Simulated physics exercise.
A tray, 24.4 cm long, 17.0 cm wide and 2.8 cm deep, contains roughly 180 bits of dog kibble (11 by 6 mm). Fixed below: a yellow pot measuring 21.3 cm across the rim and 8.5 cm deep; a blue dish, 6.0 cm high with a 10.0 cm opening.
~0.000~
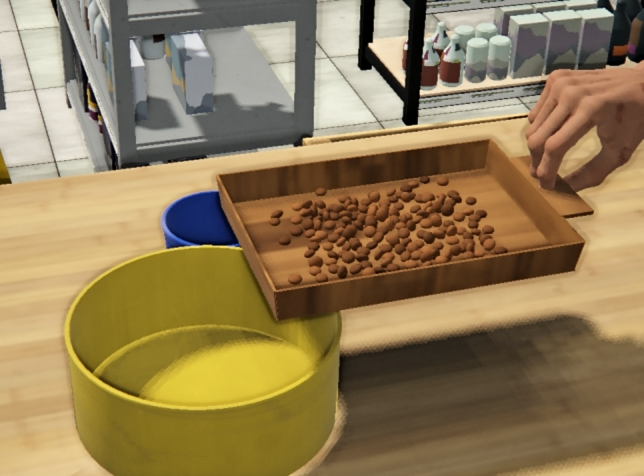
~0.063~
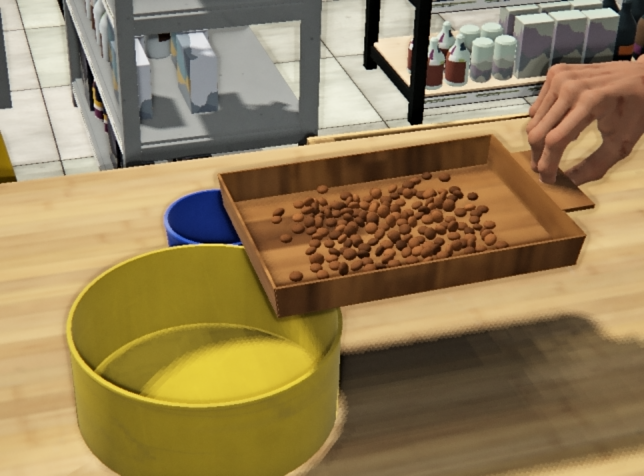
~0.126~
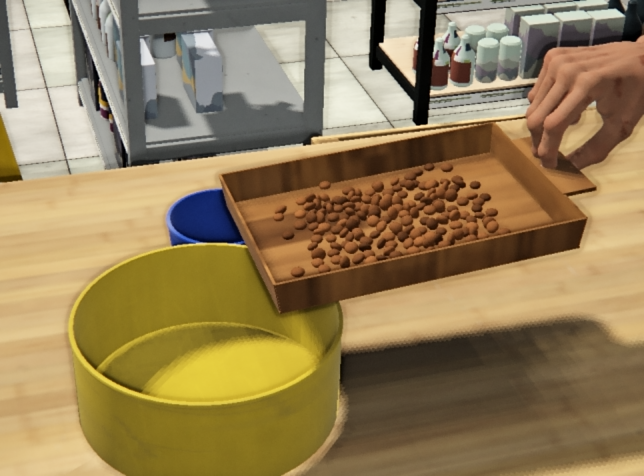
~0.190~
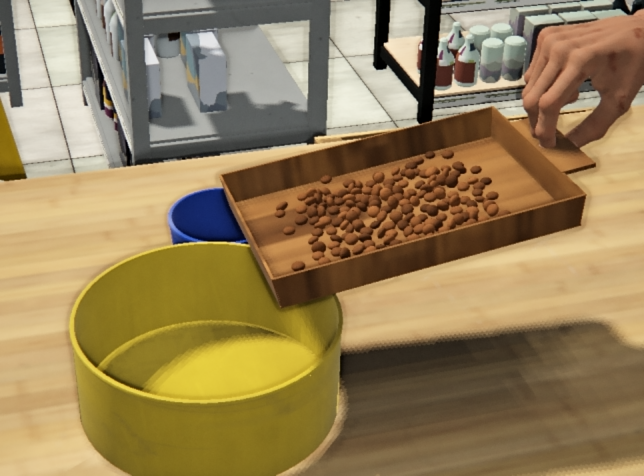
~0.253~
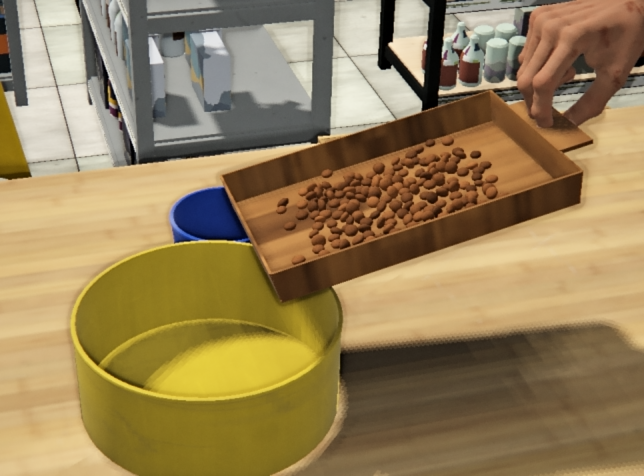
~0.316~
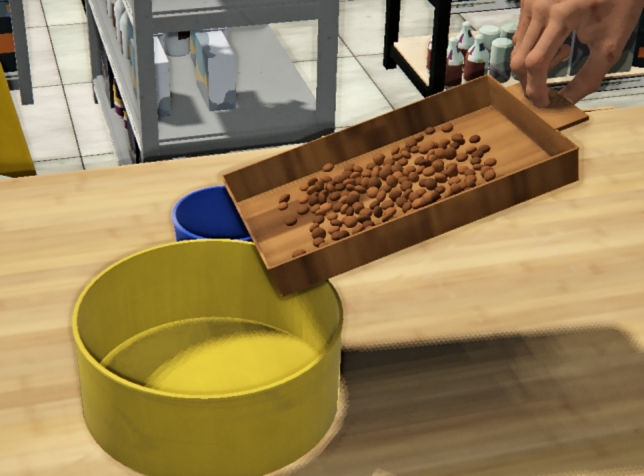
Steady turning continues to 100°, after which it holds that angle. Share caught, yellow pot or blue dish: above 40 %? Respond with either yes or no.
Verdict: Yes.
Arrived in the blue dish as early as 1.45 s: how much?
I'd say near 0 per cent by that time.
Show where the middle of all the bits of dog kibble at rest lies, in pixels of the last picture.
Near pixel (191, 333).
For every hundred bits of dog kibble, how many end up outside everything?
About 20 per cent.
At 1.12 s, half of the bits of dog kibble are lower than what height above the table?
Median height: Approx. 16 cm.
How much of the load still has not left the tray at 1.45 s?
Around 80 per cent of the load still sits with the tray.
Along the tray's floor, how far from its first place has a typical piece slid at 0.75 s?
7 cm.
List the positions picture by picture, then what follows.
The first picture shows tray at (435, 268); tilt 0 degrees; leading edge at (244, 229); middle of the load at (390, 225); yellow pot at (205, 320); blue dish at (217, 218).
The second picture shows tray at (435, 264); tilt 1 degrees; leading edge at (245, 227); middle of the load at (391, 221).
The third picture shows tray at (435, 253); tilt 4 degrees; low side left; leading edge at (245, 225); middle of the load at (393, 213).
The fourth picture shows tray at (433, 239); tilt 9 degrees; low side left; leading edge at (244, 223); middle of the load at (393, 203).
The fifth picture shows tray at (430, 224); tilt 13 degrees; low side left; leading edge at (244, 221); middle of the load at (393, 192).
The sixth picture shows tray at (426, 210); tilt 17 degrees; low side left; leading edge at (243, 219); middle of the load at (392, 181); yellow pot at (209, 311); blue dish at (227, 212). It turns about 65 degrees a second.
After 0.75 s, tilt 46 degrees; tray 100 %; middle of all pieces on or above the table near (299, 172).
After 1.12 s, tilt 70 degrees; yellow pot 5 %, tray 95 %; middle of all pieces on or above the table near (251, 191).
After 1.45 s, tilt 92 degrees; yellow pot 15 %, tray 80 %, in the air 5 %; middle of all pieces on or above the table near (230, 212).
Then, at 1.78 s, tilt 100 degrees; yellow pot 65 %, outside 15 %, tray 15 %, in the air 5 %; middle of all pieces on or above the table near (190, 303).
By 2.6 s all is still; yellow pot 75 %, outside 20 %, tray 5 %.
